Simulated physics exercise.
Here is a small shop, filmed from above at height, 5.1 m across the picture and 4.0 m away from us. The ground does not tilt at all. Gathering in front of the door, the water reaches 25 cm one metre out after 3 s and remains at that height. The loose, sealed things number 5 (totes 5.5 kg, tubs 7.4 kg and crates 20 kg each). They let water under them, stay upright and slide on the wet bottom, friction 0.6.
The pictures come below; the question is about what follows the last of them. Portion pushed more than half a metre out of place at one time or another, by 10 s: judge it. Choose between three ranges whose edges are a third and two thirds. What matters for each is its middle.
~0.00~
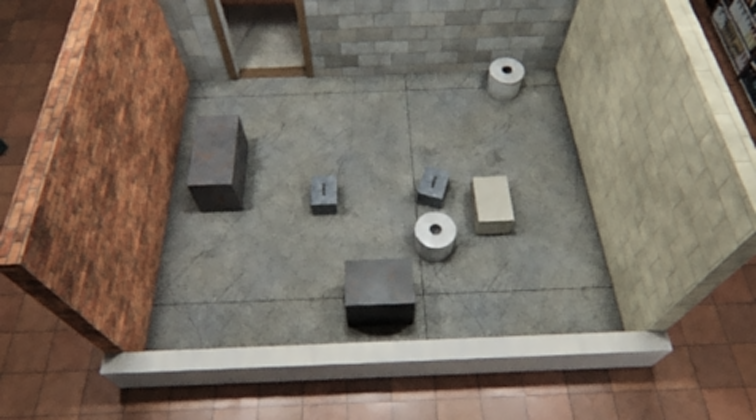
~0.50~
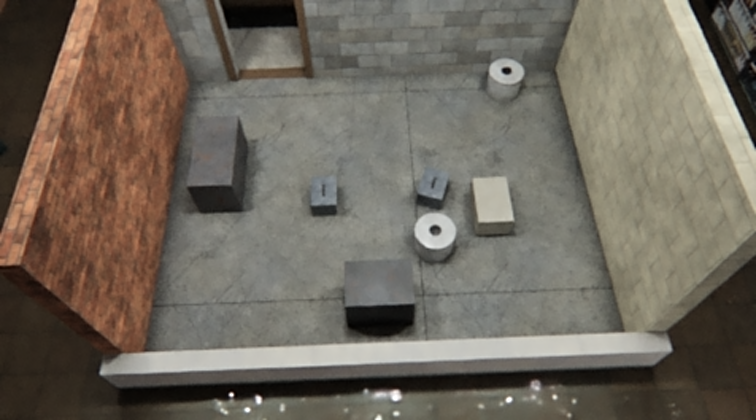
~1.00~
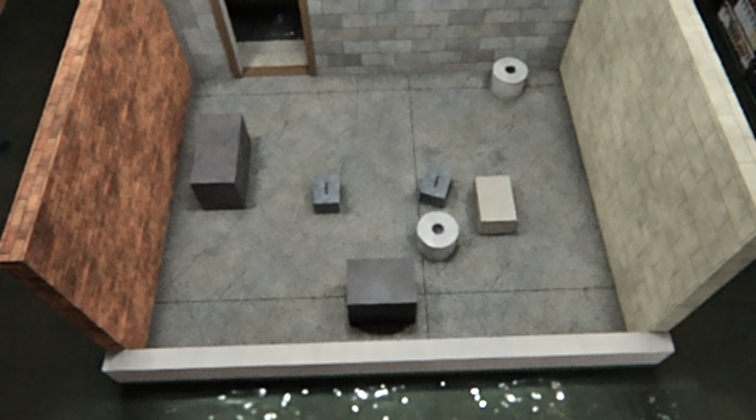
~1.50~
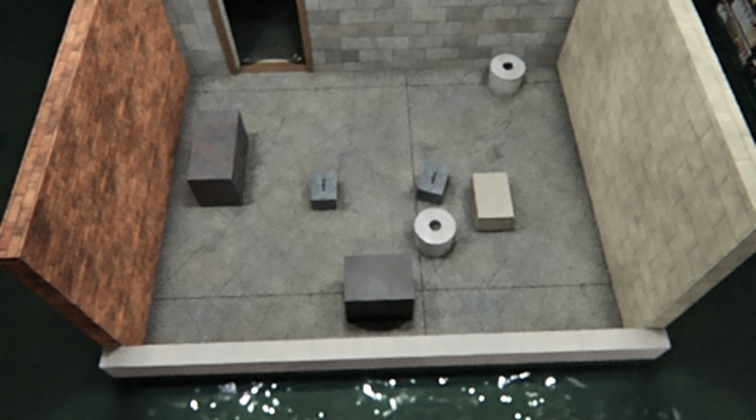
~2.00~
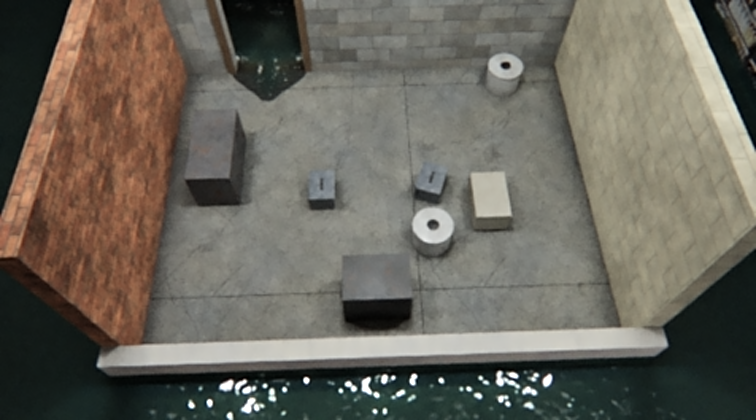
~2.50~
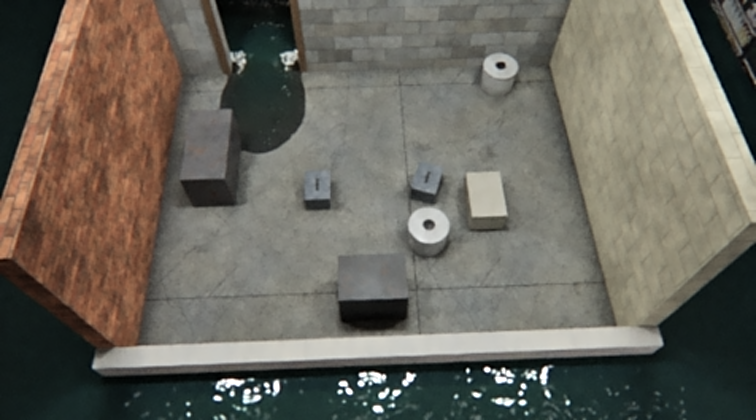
The range is the middle one, a third to two thirds.
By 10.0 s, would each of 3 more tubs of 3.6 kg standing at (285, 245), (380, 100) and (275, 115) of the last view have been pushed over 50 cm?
Taking them in order, the first is beyond that distance, the second is within that distance and the third is beyond that distance.
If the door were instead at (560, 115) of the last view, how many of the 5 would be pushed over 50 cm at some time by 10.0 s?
Count: 3.
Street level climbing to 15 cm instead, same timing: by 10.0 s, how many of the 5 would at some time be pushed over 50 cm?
In that case the number is 1.
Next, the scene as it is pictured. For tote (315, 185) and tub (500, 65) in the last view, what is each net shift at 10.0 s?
First 300 cm, then 0 cm.
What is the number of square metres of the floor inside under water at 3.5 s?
Around 4.5 m2 of it.
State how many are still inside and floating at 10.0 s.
Answer: 2.
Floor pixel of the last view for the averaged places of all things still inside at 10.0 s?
Near (513, 186).
After 3.5 s 0 of 5 are over 50 cm from their spots; 0 afloat.
After 4.5 s 1 of 5 are over 50 cm from their spots; 0 afloat.
After 7.0 s 2 of 5 are over 50 cm from their spots; 1 afloat.
After 10.0 s 3 of 5 are over 50 cm from their spots, and 3 have been at some point; 2 afloat.
